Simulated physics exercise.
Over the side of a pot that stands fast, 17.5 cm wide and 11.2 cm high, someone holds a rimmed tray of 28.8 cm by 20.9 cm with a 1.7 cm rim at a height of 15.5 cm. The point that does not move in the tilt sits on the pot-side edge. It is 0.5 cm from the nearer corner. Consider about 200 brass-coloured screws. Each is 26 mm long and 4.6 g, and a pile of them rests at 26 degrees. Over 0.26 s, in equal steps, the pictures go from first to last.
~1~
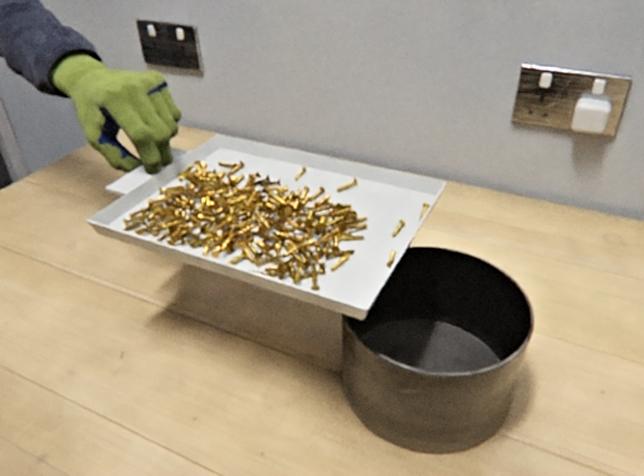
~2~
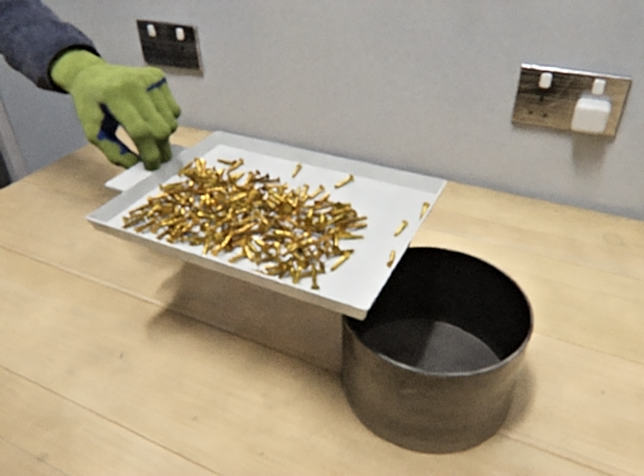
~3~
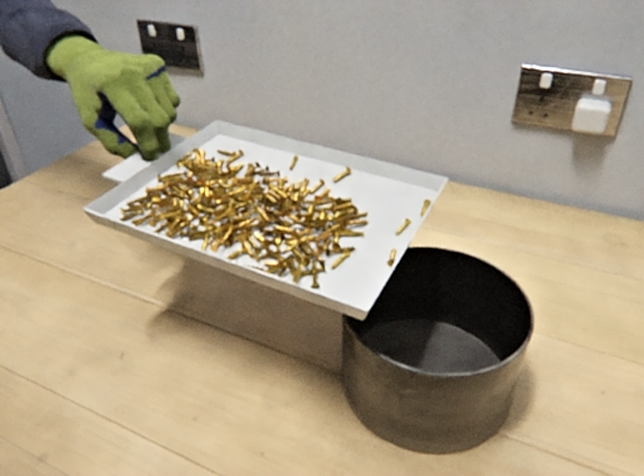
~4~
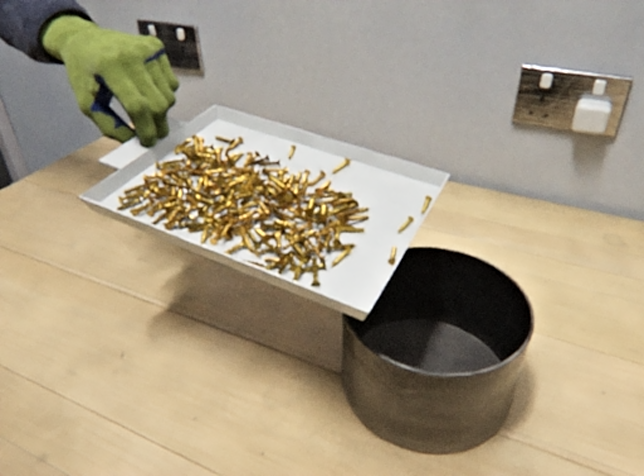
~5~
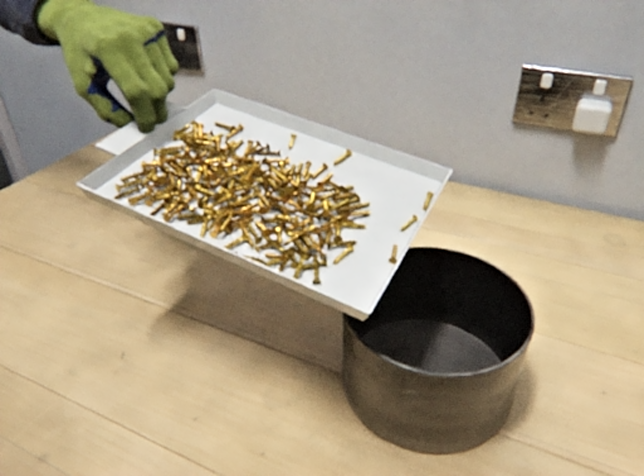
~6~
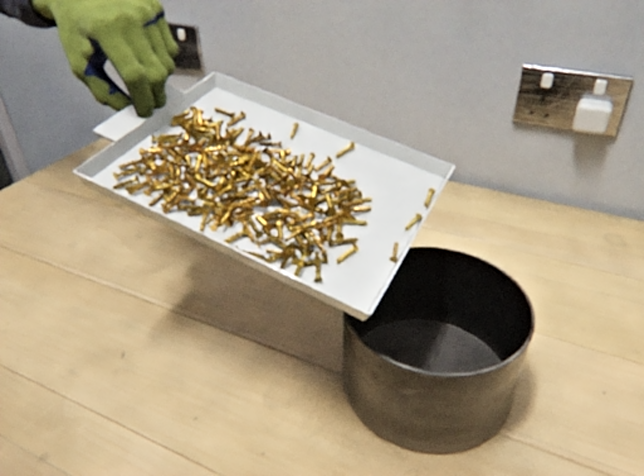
To begin with, a green-gloved hand holds a white rimmed tray of small brass-coloured screws almost level, its right corner over a dark round pot on a wooden table. The hand then steadily raises the left end, tilting the tray down toward the pot, while the screws stay heaped in place.
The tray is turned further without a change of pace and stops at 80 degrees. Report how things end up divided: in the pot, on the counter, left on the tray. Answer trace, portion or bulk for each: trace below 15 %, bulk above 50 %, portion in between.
Pot: Portion. Counter: Bulk. Tray: Trace.
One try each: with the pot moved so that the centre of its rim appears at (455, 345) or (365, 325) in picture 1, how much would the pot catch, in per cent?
Estimates: 80 in a hundred and 75 in a hundred.
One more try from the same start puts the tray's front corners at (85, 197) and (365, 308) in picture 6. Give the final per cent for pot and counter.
Pot: 0, counter: 100.
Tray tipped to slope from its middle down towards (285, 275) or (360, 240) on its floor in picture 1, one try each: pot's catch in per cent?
Roughly 0 per cent on the first try and 85 per cent on the second.
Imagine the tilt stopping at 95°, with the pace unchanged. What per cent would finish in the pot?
Then about 25 per cent.
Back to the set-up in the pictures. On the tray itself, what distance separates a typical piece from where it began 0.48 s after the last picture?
I'd say close to 8 centimetres.
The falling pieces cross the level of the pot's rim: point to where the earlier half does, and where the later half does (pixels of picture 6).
Earlier half at about (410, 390), later half at about (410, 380) in pixels.
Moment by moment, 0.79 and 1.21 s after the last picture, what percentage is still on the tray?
About 70, 5.
Then, 0.48 s after the last picture, tilt 45 degrees; the tray holds 100 %, the pot 0 %.
Then, 0.79 s after the last picture, tilt 66 degrees; the tray holds 70 %, the pot 5 %.
Then, 1.21 s after the last picture, tilt 80 degrees; the tray holds 5 %, the pot 25 %.
In the end, pot 30 %, counter 70 %, tray 0 %.
